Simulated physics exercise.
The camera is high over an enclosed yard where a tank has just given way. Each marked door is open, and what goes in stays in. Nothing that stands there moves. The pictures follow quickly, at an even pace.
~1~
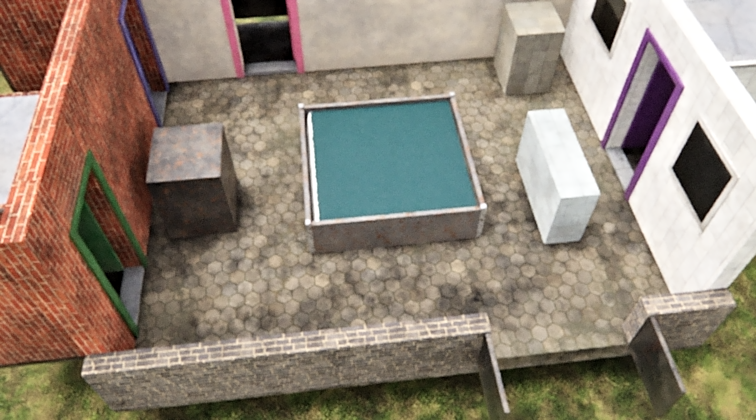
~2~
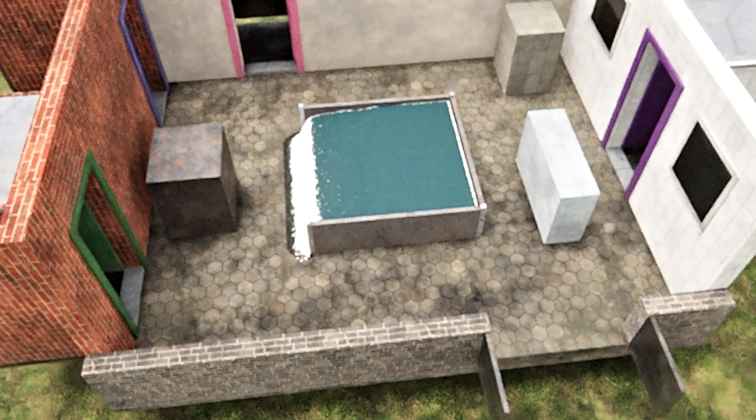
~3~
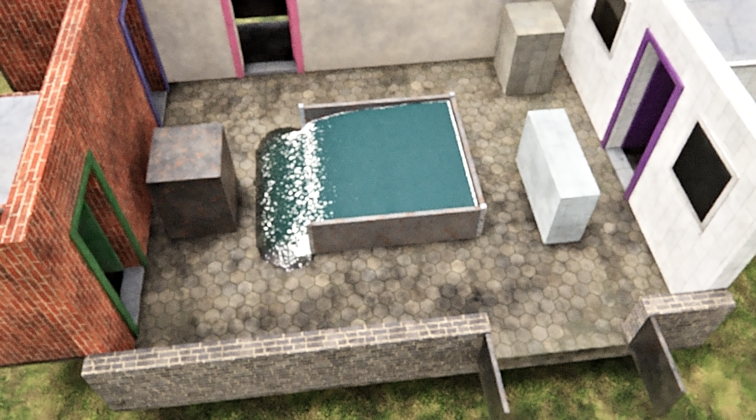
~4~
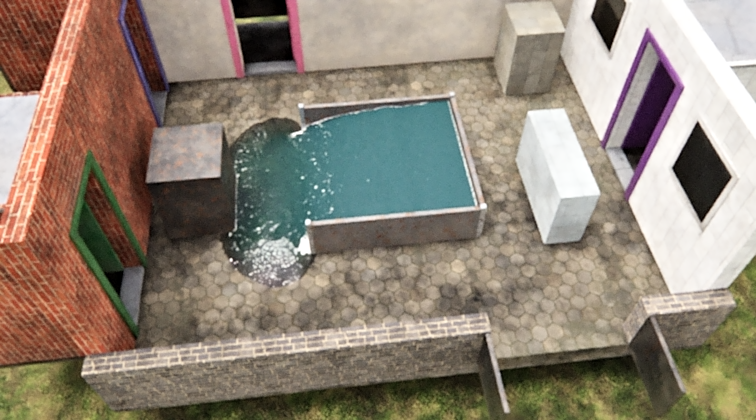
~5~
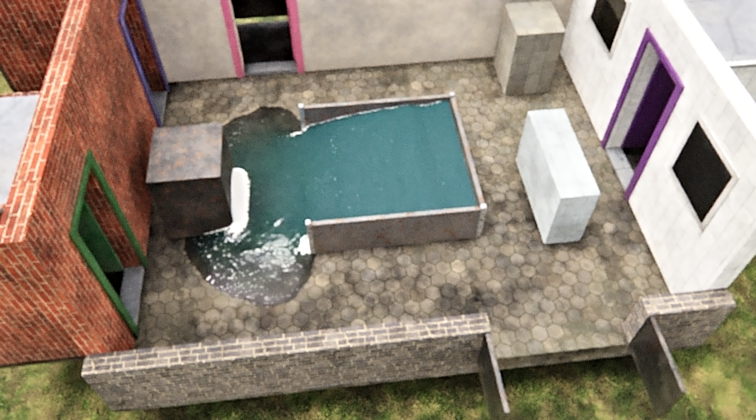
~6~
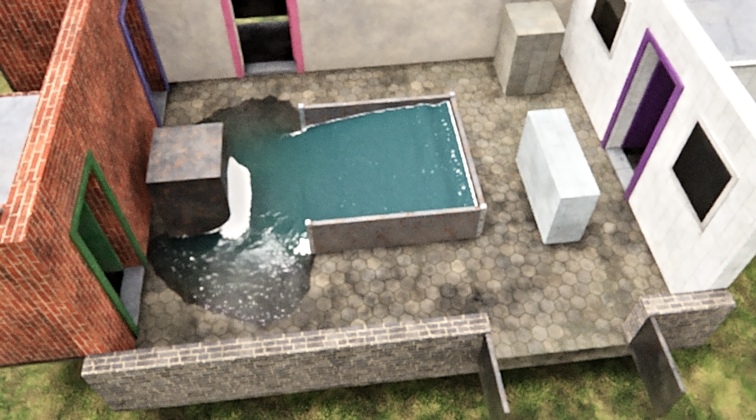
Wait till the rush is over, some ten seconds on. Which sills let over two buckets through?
One by one: The pink door lets in a lot; the purple door admits no more than that; the green door lets in a lot; the blue door lets in a lot.
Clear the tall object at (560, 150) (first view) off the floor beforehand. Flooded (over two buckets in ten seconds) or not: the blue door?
In short: Blue passes that mark.
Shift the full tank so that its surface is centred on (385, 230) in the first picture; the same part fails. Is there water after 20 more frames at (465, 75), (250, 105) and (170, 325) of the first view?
As listed: Free of water, awash, under water.
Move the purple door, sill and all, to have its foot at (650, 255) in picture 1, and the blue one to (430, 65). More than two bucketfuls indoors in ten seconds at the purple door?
In short: The purple door passes that mark.
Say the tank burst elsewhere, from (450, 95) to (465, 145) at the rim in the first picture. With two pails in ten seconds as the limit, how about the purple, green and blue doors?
Then: Purple door goes over; green door takes less; blue door passes that mark.
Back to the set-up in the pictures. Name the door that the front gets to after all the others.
It is the purple door.
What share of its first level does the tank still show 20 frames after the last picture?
Close to 22 %.
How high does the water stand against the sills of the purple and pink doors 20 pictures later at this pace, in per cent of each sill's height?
Roughly 0 per cent, then 200 per cent.
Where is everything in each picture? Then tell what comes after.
The tank at (386, 158) is whole and still, in the first picture.
Water pours out at (310, 183) and has run to (294, 138), in the second picture.
Water pours out at (310, 184) and has run to (275, 134), in the third picture.
Water pours out at (310, 184) and has run to (260, 276), in the fourth picture.
Water pours out at (310, 184) and has run to a hidden place, in the fifth picture.
The front is at a hidden place, out from the gap at (310, 184), in the sixth picture.
A moment on, water covers 30 % of the floor; the pink door not reached, the purple door not reached, the green door under two buckets in, the blue door under two buckets in.
Next, water covers 35 % of the floor; the pink door wet at the sill, nothing in, the purple door not reached, the green door over two buckets in, the blue door over two buckets in.
Then, water covers 45 % of the floor; the pink door under two buckets in, the purple door not reached, the green door far over two buckets in, the blue door far over two buckets in.
Later, water covers 80 % of the floor; the pink door over two buckets in, the purple door not reached, the green door far over two buckets in, the blue door far over two buckets in.
In the end, water covers 100 % of the floor; the pink door over two buckets in, the purple door wet at the sill, nothing in, the green door far over two buckets in, the blue door far over two buckets in.
